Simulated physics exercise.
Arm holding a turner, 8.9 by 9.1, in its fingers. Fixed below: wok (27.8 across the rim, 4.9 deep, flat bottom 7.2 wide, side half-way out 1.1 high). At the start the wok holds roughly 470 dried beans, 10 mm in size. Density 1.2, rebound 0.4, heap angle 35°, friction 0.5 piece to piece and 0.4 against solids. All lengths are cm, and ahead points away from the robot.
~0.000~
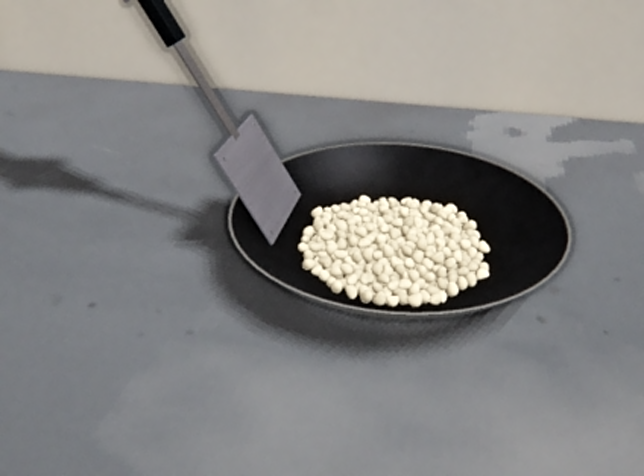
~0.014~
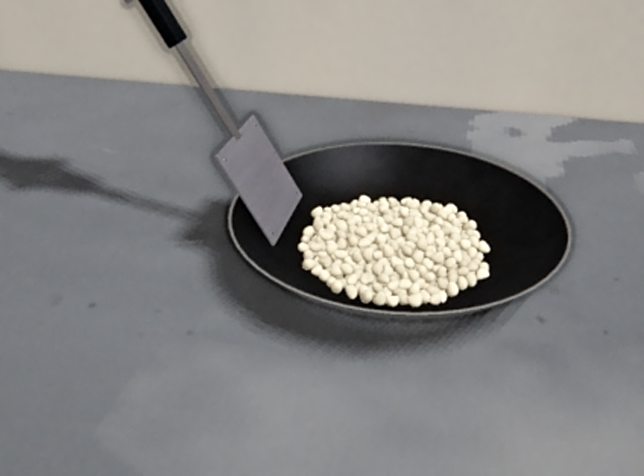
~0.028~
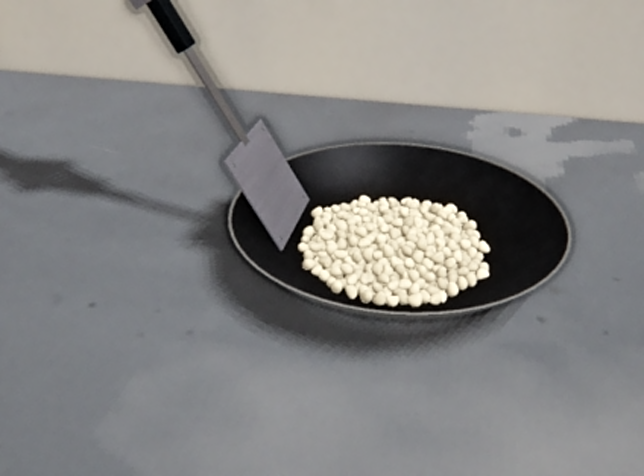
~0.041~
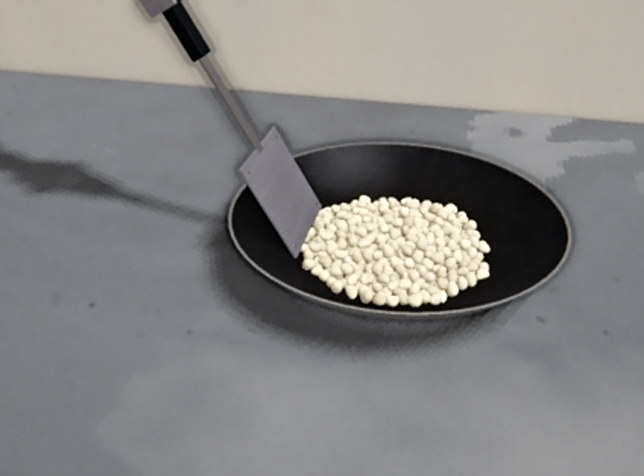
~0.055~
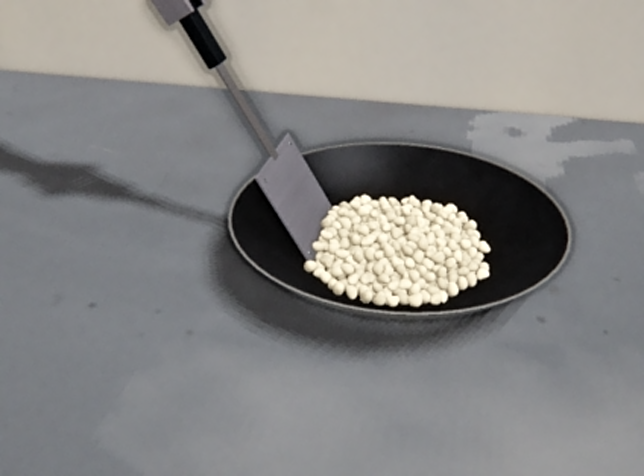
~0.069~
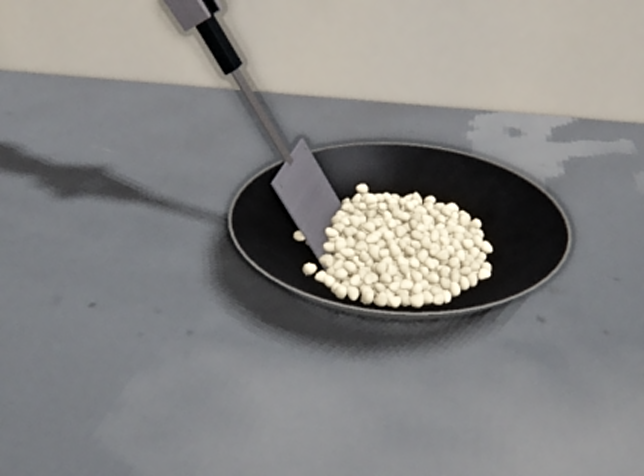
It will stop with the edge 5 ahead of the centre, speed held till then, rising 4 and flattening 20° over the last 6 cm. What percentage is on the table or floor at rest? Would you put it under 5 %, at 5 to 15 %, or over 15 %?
I would say 5 to 15 %.
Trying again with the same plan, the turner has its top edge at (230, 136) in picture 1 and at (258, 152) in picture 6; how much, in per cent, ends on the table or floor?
Roughly 0 percent ends up there.
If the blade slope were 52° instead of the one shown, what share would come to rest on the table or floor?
It would then be close to 10 %.
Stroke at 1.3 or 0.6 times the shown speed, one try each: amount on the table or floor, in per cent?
Roughly 15 % and roughly 0 %.
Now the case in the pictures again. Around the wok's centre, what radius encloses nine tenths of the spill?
Around 40 centimetres from the centre.
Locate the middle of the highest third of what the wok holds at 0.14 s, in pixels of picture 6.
Near (446, 235).
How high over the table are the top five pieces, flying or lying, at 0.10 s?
6 cm or so.
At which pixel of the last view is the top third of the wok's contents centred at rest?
Centre: Roughly (500, 241).
After 0.10 s, sloping 60°, highest piece 8 above the table; 467 in the wok.
After 0.14 s, sloping 52°, highest piece 10 above the table; 466 in the wok, 1 on the blade or in flight.
After 0.35 s, sloping 40°, highest piece 6 above the table; 435 in the wok, 31 on the table or floor, 1 on the blade or in flight.
After 1.40 s, sloping 40°, highest piece 5 above the table; 434 in the wok, 33 on the table or floor.
At rest, 434 in the wok, 33 on the table or floor. That is 7 % on the table or floor.
